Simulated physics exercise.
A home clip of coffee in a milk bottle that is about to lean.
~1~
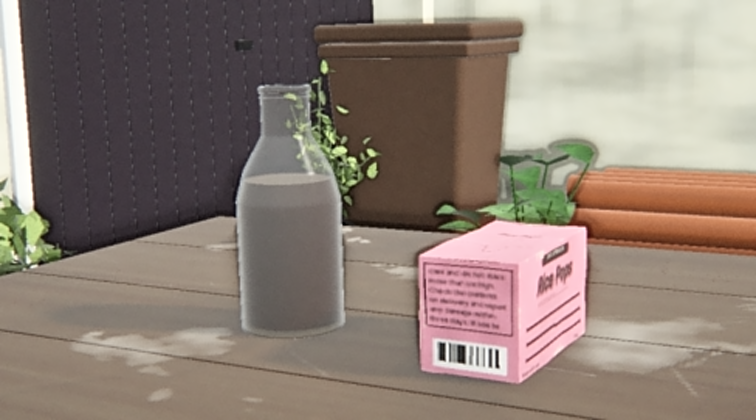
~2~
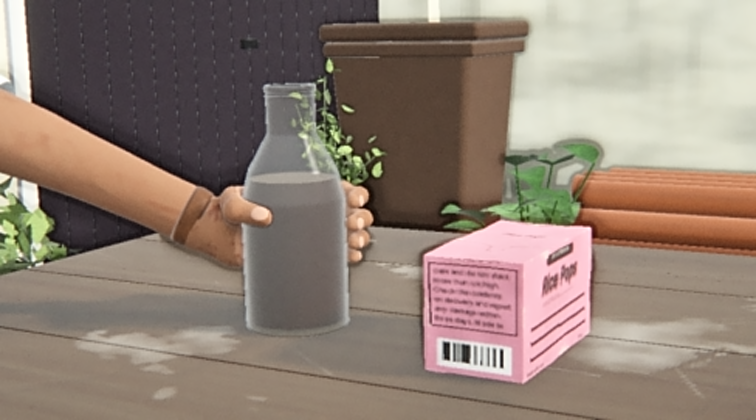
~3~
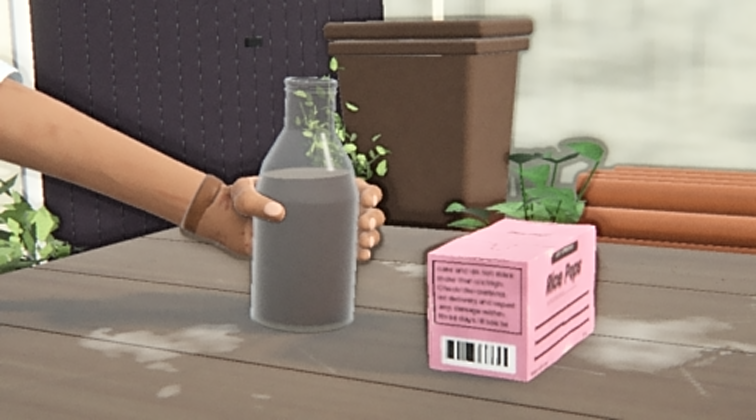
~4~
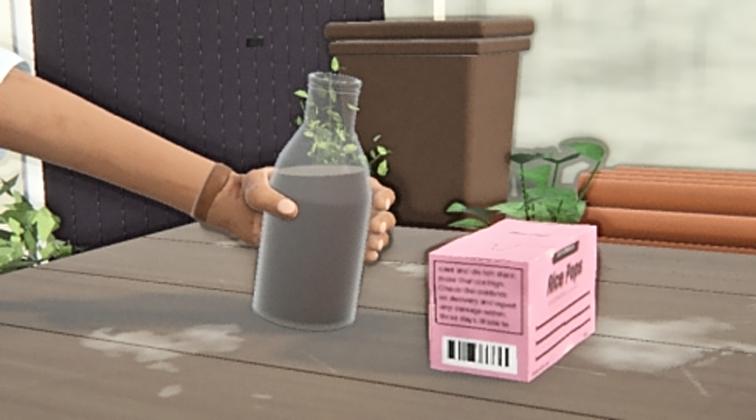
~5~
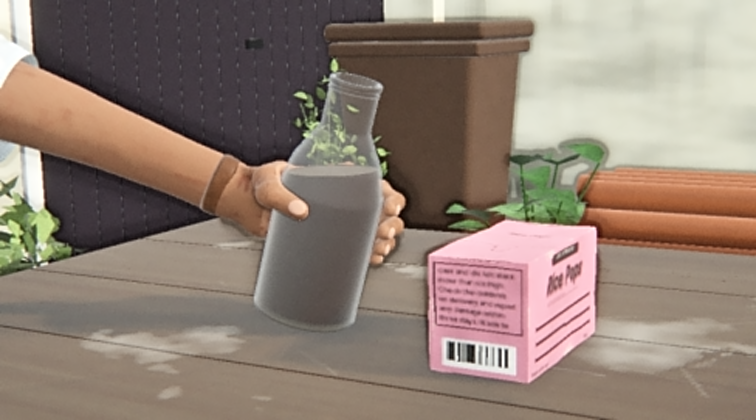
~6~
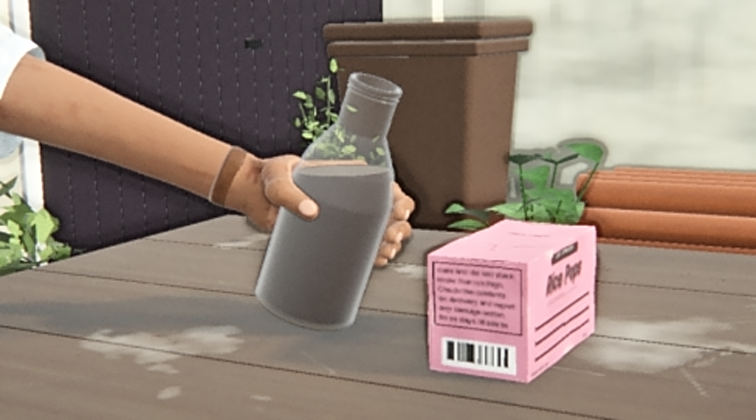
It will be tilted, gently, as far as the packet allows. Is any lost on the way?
It holds.
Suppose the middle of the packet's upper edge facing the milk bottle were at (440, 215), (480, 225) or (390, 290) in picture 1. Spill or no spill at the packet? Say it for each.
One after the other: Loses none, holds, loses none.
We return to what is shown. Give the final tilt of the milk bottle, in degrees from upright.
At 55° or so.
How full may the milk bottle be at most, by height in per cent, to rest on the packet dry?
Near 85 in a hundred.
Shortly, the milk bottle leans by about 35°; none is lost.
Then, the milk bottle leans by about 50°; none is lost.
At the finish, the milk bottle leans by about 55°, against the packet; none is lost.
